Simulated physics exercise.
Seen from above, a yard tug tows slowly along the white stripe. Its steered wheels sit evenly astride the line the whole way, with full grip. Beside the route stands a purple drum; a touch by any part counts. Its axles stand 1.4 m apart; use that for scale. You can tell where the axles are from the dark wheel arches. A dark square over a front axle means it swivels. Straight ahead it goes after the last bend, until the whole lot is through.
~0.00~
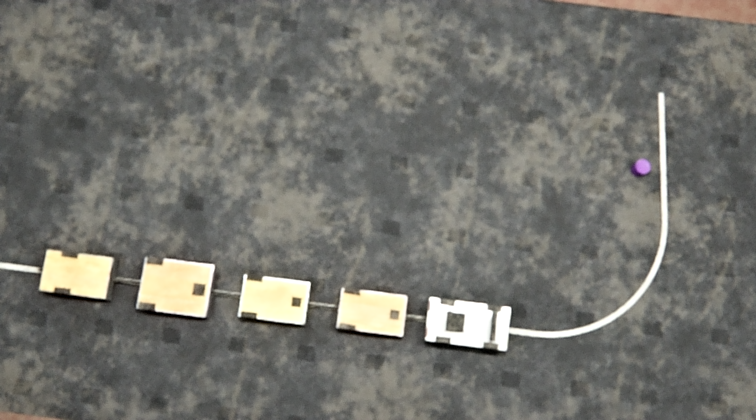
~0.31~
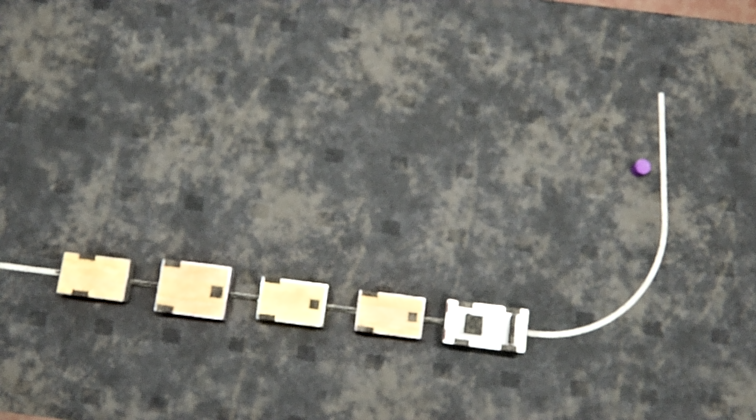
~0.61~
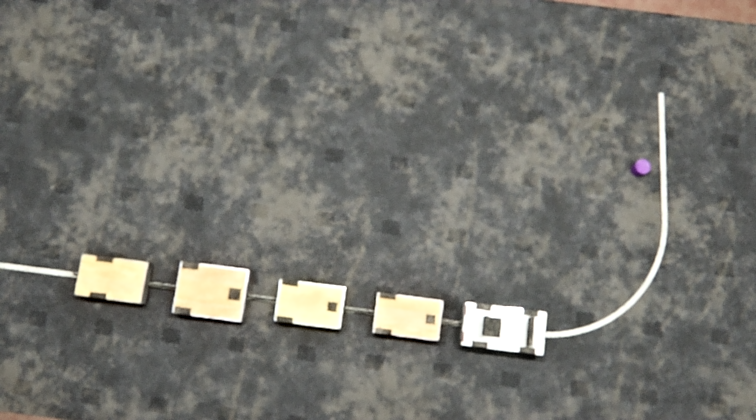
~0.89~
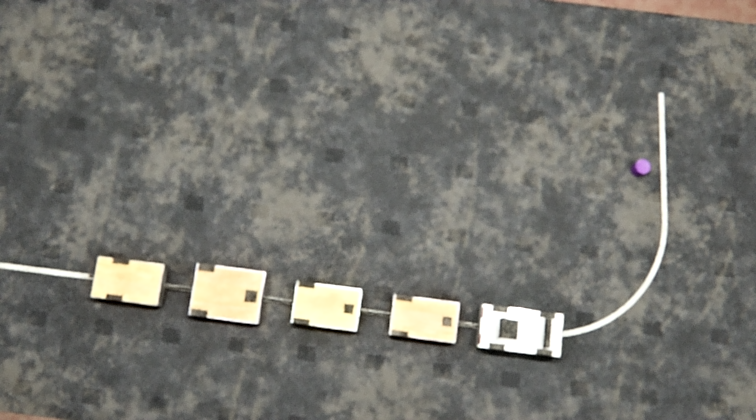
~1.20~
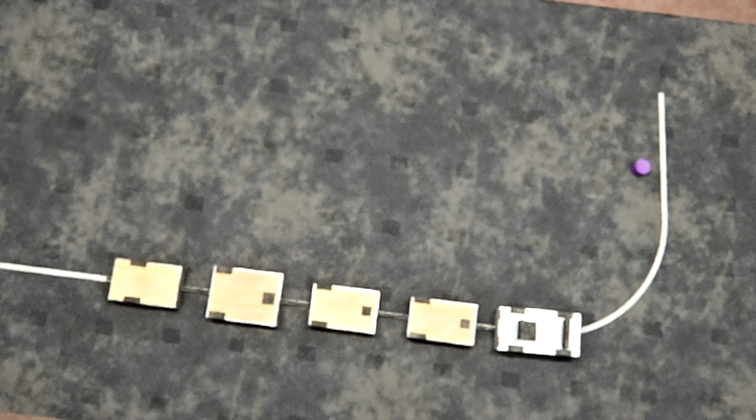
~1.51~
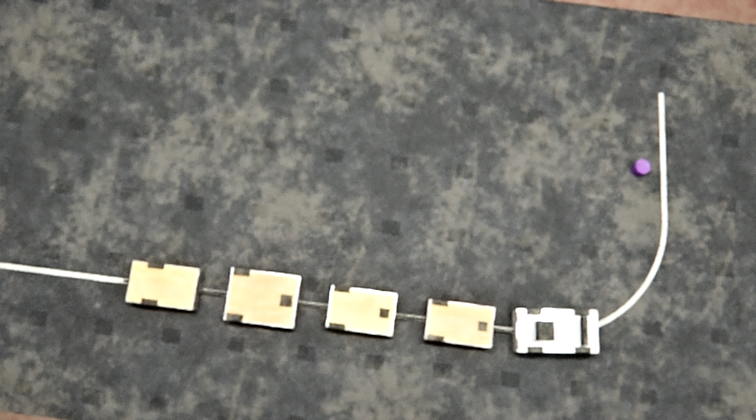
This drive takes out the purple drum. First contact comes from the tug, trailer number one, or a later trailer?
The answer is the engine up front.
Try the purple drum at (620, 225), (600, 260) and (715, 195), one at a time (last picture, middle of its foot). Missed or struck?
Place one: Contact; place two: Contact; place three: No contact.
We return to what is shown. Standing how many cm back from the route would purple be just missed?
Purple: 75.
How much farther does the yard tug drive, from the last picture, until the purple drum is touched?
After roughly 6.0 metres.
After 5.1 s, the last axle is at (339, 308) of the last picture, on the line; the yard tug has hit purple.
After 5.9 s, the last axle is at (382, 313) of the last picture, on the line.
After 14.7 s, the last axle is at (662, 45) of the last picture, 15 cm off the line; 1 of 1 struck in all.
